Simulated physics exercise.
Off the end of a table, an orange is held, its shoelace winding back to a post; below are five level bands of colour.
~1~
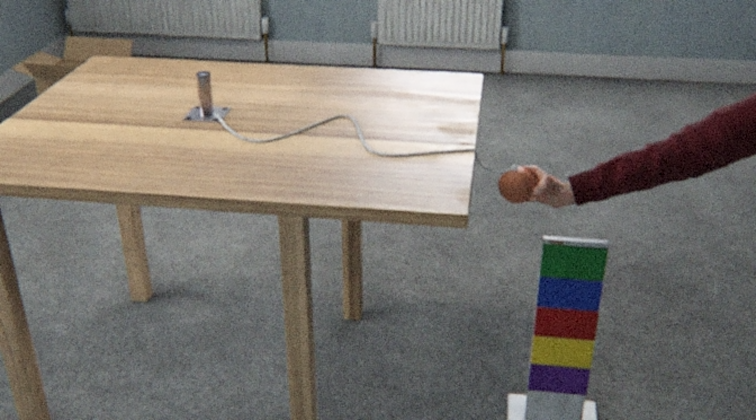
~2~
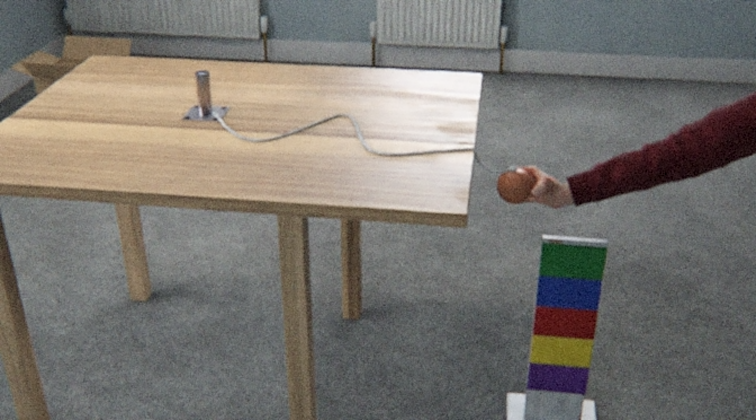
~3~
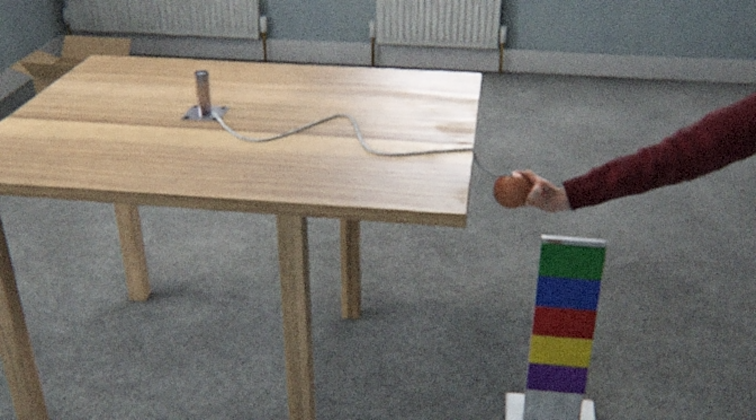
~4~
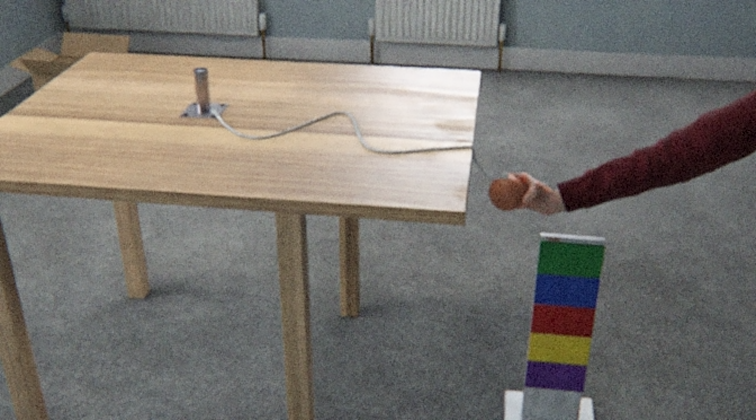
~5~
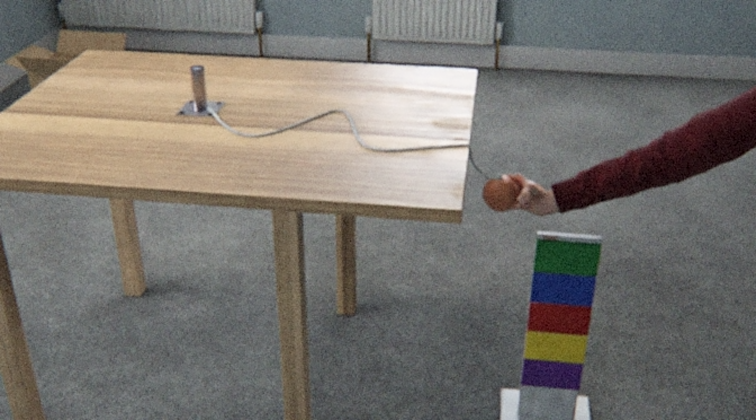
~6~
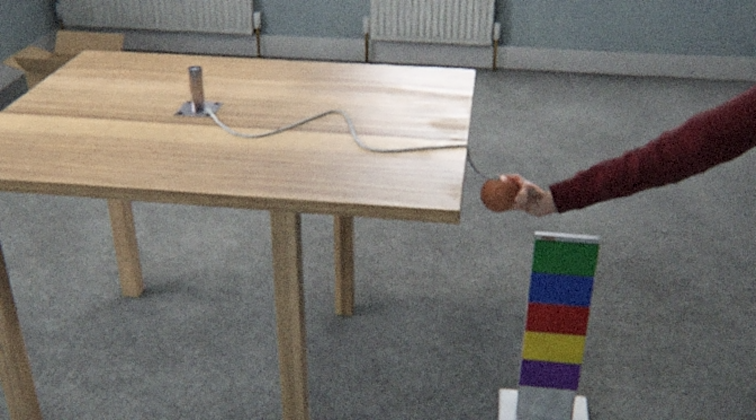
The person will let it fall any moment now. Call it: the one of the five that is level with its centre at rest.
My call is red.
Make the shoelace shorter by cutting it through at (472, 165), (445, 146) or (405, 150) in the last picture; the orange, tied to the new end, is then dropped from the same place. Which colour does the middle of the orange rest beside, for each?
Try by try, the answer is blue; green; higher than all five.
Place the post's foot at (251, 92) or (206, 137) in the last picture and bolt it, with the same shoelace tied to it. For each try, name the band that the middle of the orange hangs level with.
First try: Yellow; second try: Yellow.
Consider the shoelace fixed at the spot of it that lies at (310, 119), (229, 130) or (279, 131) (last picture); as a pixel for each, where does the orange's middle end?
Try one gives (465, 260), try two (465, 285), and try three (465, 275).
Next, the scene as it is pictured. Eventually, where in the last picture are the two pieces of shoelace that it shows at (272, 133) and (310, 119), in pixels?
First: (309, 122). Second: (357, 128).
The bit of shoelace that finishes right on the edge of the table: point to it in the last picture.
That would be the bit at (357, 140).
Soon after, orange near (488, 294); level with blue.
Then, orange near (436, 292); level with red.
Further on, orange near (470, 311); level with red.
At rest, orange near (459, 309); level with red. The red one.
